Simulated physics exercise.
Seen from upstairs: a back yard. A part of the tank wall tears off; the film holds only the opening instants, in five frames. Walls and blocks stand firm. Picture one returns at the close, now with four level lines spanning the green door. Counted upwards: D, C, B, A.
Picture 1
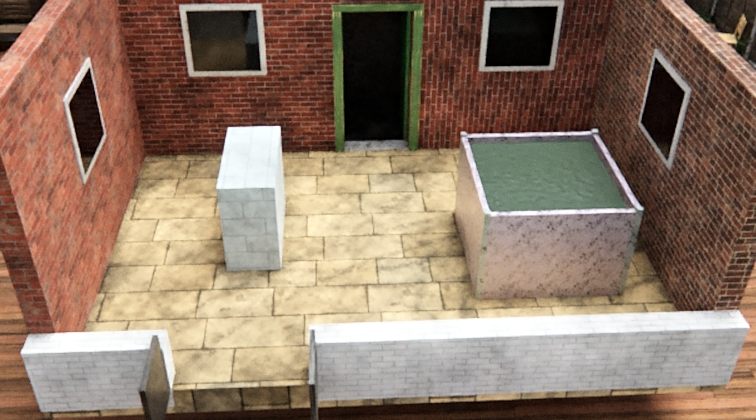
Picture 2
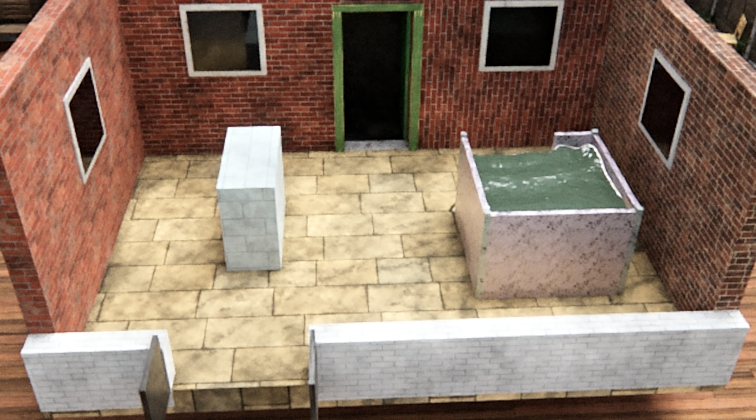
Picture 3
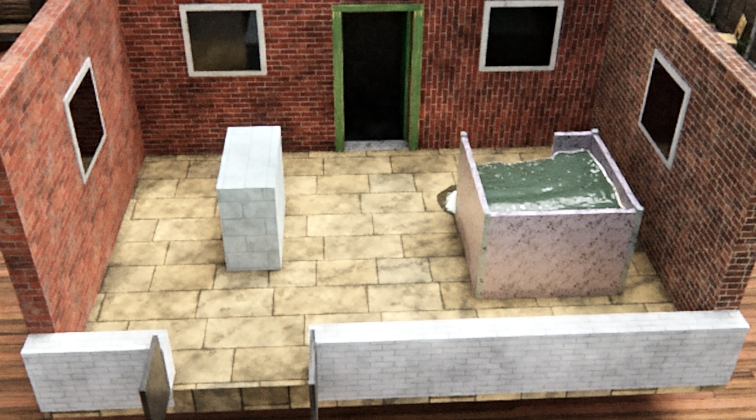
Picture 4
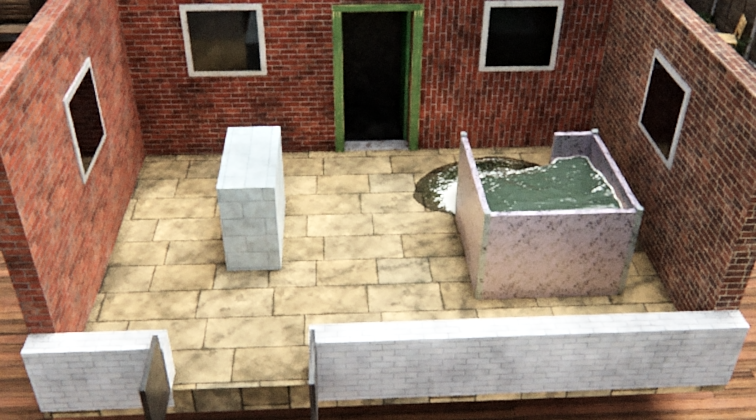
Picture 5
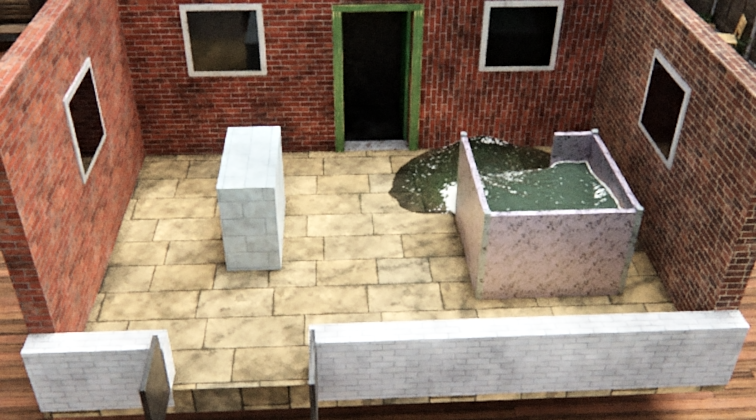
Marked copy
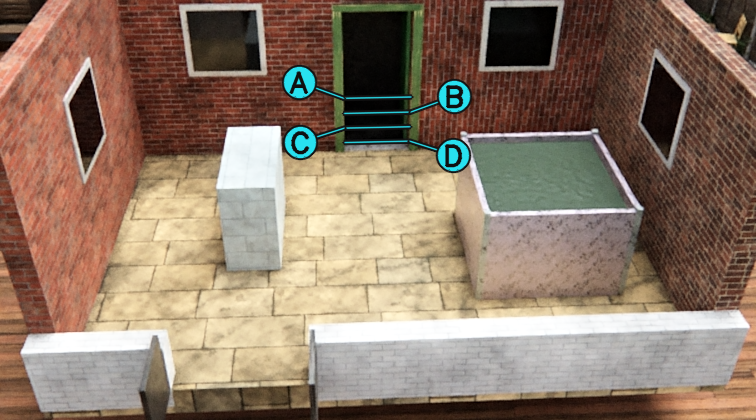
Green water sloshed in a square stone tank on the right of a brick-walled yard, its back side now open, then poured out behind it and spread leftward across the paving in a widening puddle.
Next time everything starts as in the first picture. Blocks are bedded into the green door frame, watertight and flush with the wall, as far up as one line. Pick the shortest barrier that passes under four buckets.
That is height C.
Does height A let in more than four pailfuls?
No, that is safe.
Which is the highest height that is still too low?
Here it is height D.
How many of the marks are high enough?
Three of the four.
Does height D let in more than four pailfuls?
Yes, that goes wrong.
On the marked copy, A at (377, 97); B at (377, 112); C at (377, 127); D at (377, 141); from the bottom up D, C, B, A.
If A is chosen, nothing gets over.
If B is chosen, nothing gets over.
If C is chosen, a splash gets over, under a bucket.
If D is chosen, about 10 bucketfuls get in.
